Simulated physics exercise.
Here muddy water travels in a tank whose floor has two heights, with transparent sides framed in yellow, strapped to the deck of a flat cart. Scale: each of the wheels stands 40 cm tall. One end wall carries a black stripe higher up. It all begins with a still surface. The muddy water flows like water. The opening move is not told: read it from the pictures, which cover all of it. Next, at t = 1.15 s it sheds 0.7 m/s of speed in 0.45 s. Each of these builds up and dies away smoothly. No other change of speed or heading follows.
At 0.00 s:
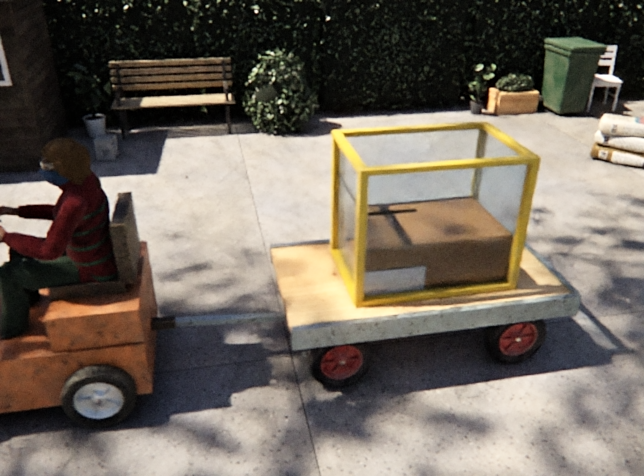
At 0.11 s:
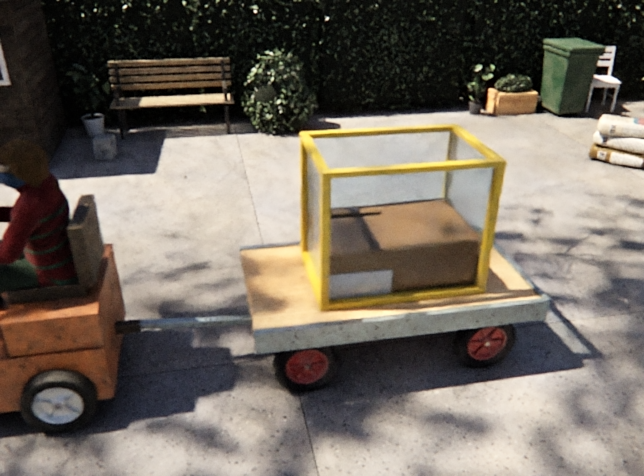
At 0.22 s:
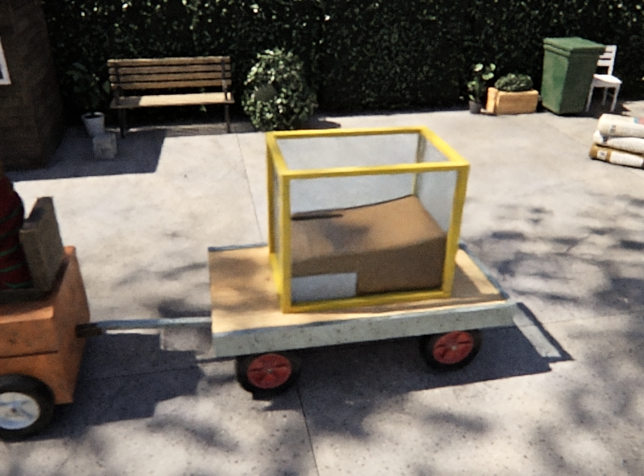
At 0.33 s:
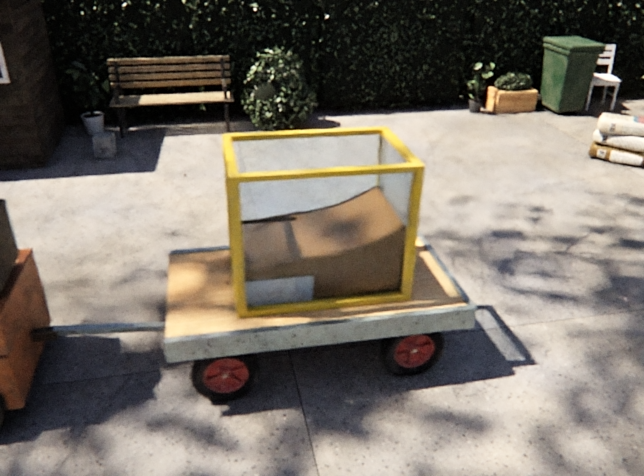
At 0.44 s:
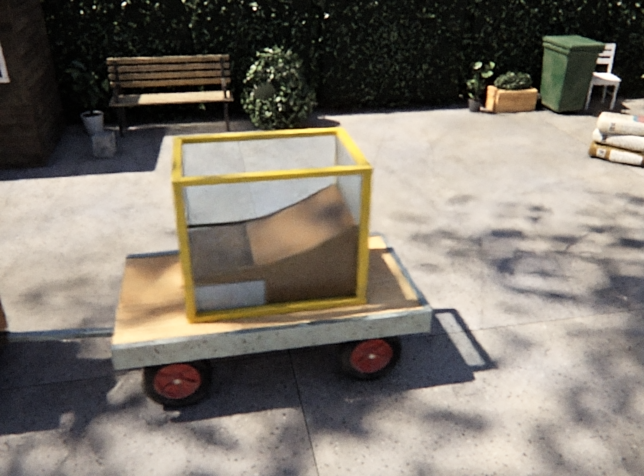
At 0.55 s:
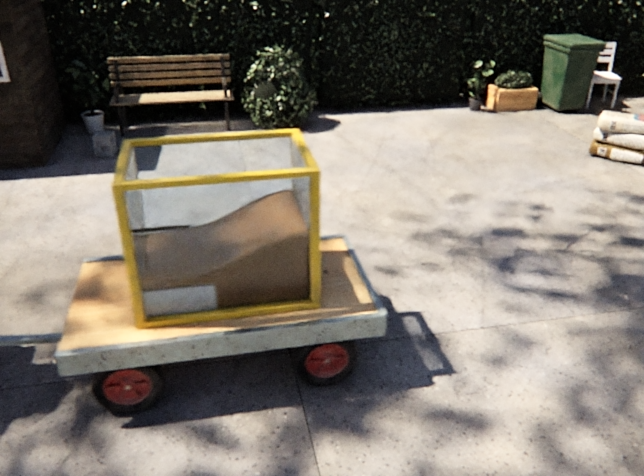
In a sunny yard, a cart rolls left as muddy water heaps towards its tank's back.
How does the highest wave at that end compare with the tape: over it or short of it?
At that wall the muddy water reaches the line.
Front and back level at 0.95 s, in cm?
Front 32 cm, back 32 cm.
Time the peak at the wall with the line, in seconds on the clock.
Near 1.2 s.
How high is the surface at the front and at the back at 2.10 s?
Front 32 cm, back 46 cm.
By 0.95 s it stands 31 cm high behind and 31 cm in front; all of it is still inside.
By 1.50 s it stands 20 cm high behind and 43 cm in front; all of it is still inside.
By 2.10 s it stands 46 cm high behind and 33 cm in front; all of it is still inside.
By 4.59 s the waves are smaller; the highest at the front wall was 62 cm, at 1.20 s, against a line at 56 cm.
